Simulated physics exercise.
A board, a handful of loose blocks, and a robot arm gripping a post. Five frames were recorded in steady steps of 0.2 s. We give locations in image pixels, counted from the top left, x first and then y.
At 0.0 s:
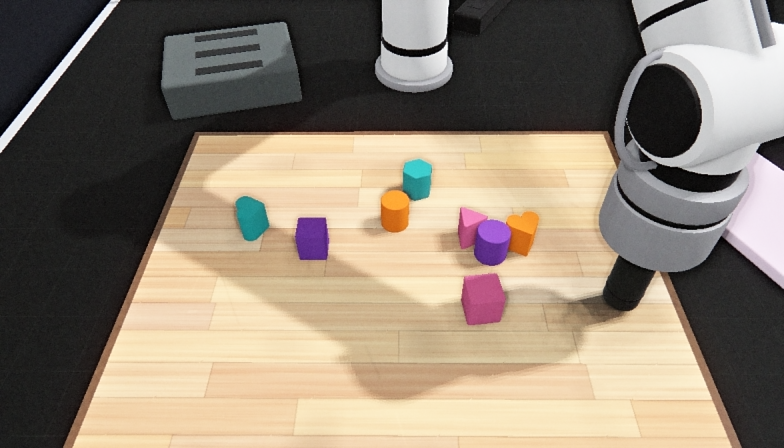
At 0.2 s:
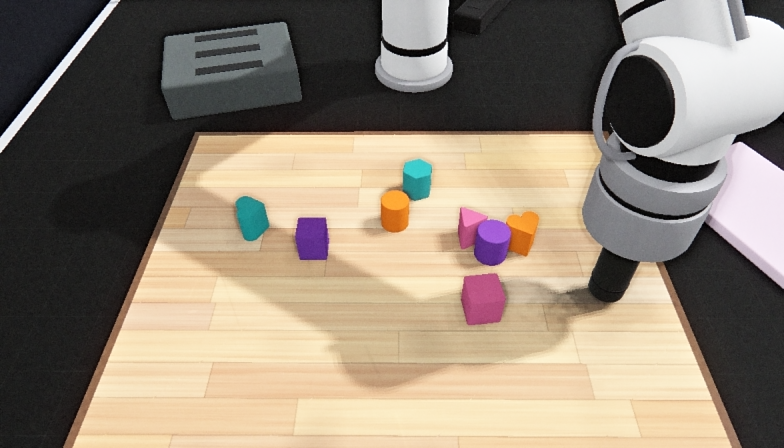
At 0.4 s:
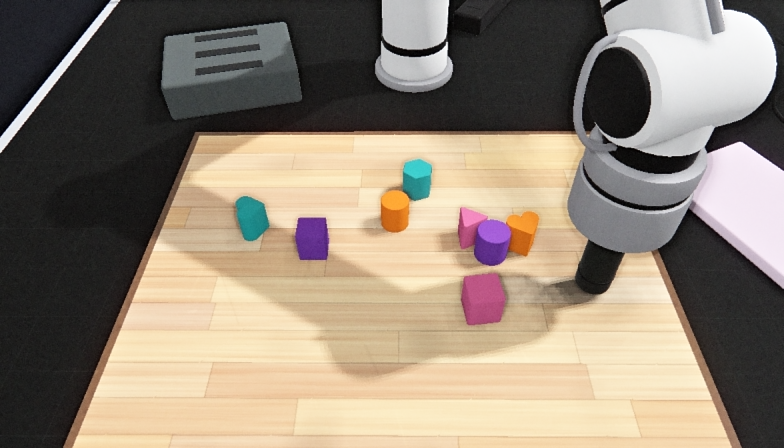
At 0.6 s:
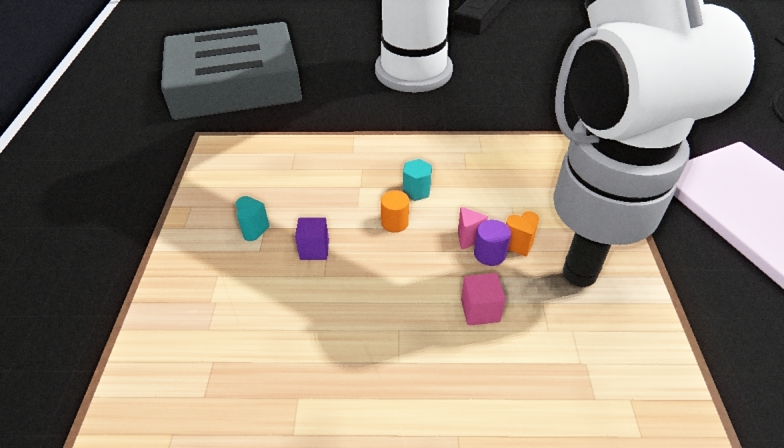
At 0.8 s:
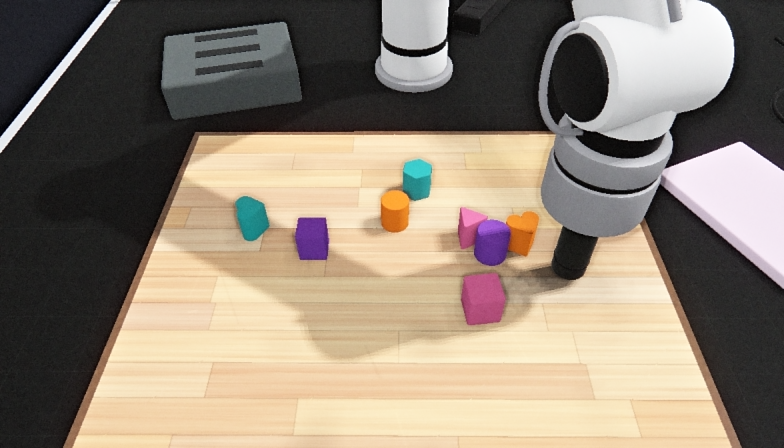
At first, a robot arm holds a dark post near the right edge of a wooden board scattered with small colourful blocks. The arm then moves the post gradually left and slightly toward the back, drawing nearer to the orange heart, while all the blocks stay still.
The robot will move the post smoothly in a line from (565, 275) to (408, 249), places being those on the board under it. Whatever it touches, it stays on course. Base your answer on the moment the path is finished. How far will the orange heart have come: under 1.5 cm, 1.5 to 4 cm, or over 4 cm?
It moves only a bit, under 1.5 cm.
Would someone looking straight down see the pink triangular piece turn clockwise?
Final answer: Yes.
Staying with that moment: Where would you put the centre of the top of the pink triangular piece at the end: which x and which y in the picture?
By then it is at (446, 192).
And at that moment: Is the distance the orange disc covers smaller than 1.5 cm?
It seems so.
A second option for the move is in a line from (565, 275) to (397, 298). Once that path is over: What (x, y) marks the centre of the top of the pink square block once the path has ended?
Top centre: (462, 300).
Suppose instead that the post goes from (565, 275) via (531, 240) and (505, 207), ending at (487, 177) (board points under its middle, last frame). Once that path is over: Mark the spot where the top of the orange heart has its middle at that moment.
The top centre is at (494, 204).
The first path, step by step. One third of the way, post (512, 259); pink triangular piece (468, 214); purple disc (487, 228).
Two thirds of the way, post (458, 251); pink triangular piece (447, 195), turned 30° clockwise; purple disc (445, 213).
At the end, post (408, 242); orange disc not moved; pink triangular piece (446, 192), turned 50° clockwise; purple disc (424, 205); orange heart not moved.
